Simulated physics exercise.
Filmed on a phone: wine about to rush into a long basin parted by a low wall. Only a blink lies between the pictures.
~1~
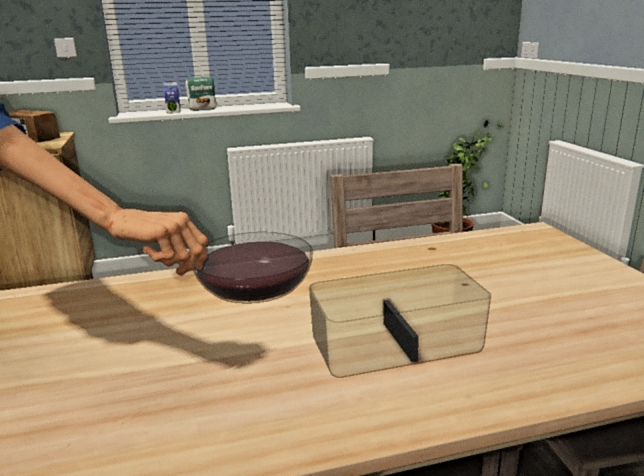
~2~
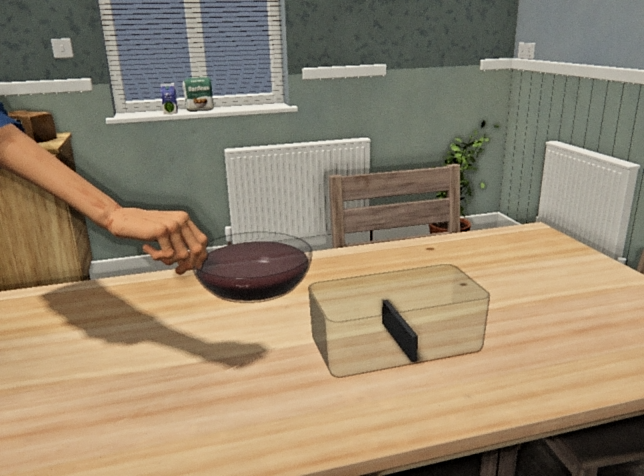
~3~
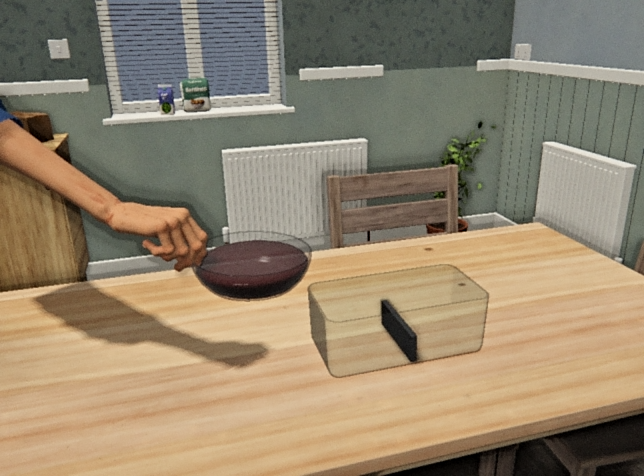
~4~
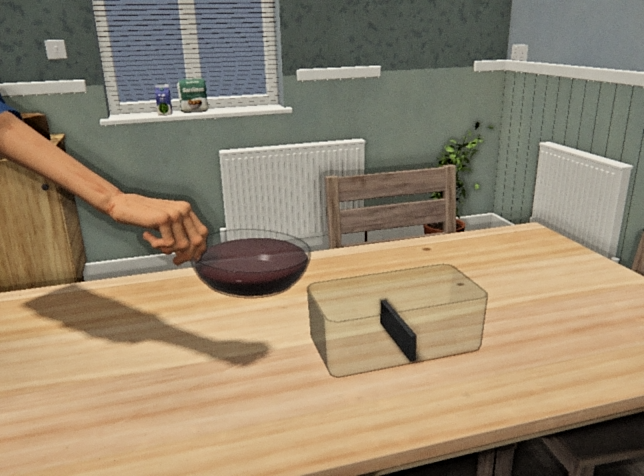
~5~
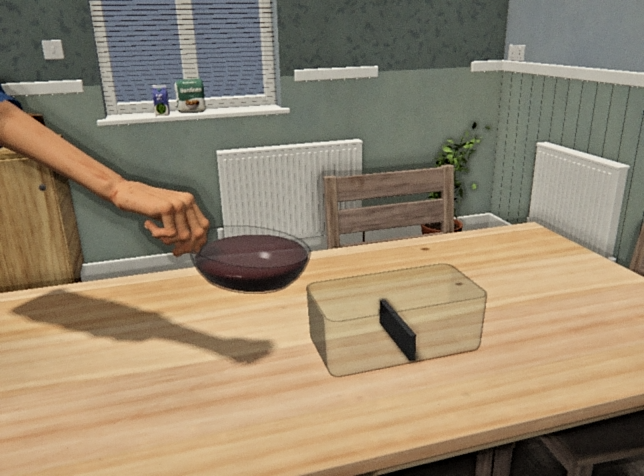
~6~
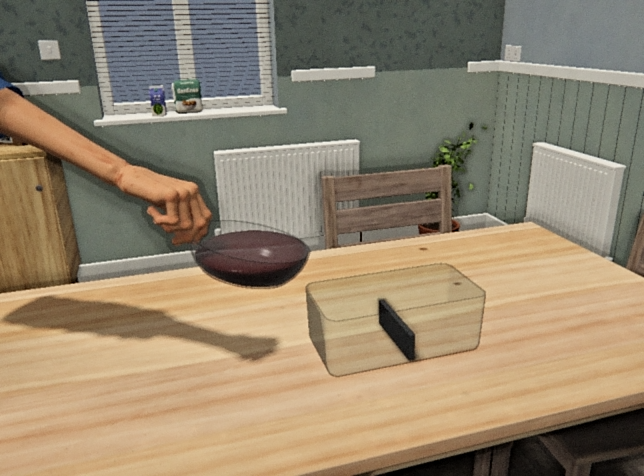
We see a hand holding a glass bowl of dark red wine above a wooden table, left of a clear rectangular basin with a low dark divider, then gradually tilting the bowl a little toward the basin.
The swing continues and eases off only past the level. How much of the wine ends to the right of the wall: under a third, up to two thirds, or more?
The share right of the wall is less than a third.
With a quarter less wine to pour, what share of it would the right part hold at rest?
About 5 per cent.
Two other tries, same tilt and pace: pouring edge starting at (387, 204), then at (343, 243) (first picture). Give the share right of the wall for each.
Roughly 75 per cent, and 55 per cent.
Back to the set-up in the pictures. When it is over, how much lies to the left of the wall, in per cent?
About 90 per cent.
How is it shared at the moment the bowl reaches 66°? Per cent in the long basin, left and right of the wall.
Some 25 per cent left and 0 right.
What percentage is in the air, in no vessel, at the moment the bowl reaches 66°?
Near 45 %.
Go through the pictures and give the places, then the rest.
It leans 0°; its right rim is at (310, 247); the wine meets the walls at (196, 268) and (307, 254); the long basin's rim runs from (318, 303) to (473, 280); the wall's top is at (400, 318), in the first picture.
It leans 1°; its right rim is at (310, 247); the wine meets the walls at (195, 268) and (307, 253), in the second picture.
It leans 2°; its right rim is at (309, 247); the wine meets the walls at (194, 266) and (306, 252), in the third picture.
It leans 5°; its right rim is at (309, 247); the wine meets the walls at (193, 263) and (306, 250), in the fourth picture.
It leans 9°; its right rim is at (308, 247); the wine meets the walls at (194, 258) and (305, 247), in the fifth picture.
It leans 14°; its right rim is at (307, 247); the wine meets the walls at (194, 253) and (306, 243), in the sixth picture.
A moment on, the bowl is tipped part way and 32 per cent is still to pour, 23 is left of the wall and 0 right of it.
Next, the bowl is tipped on its side and 0 per cent is still to pour, 88 is left of the wall and 4 right of it.
Then the bowl is tipped right over and 0 per cent is still to pour, 90 is left of the wall and 8 right of it.
Later the bowl is tipped right over and 0 per cent is still to pour, 90 is left of the wall and 8 right of it.
Finally, 90 per cent lies left of the wall, 8 right of it and 3 outside.
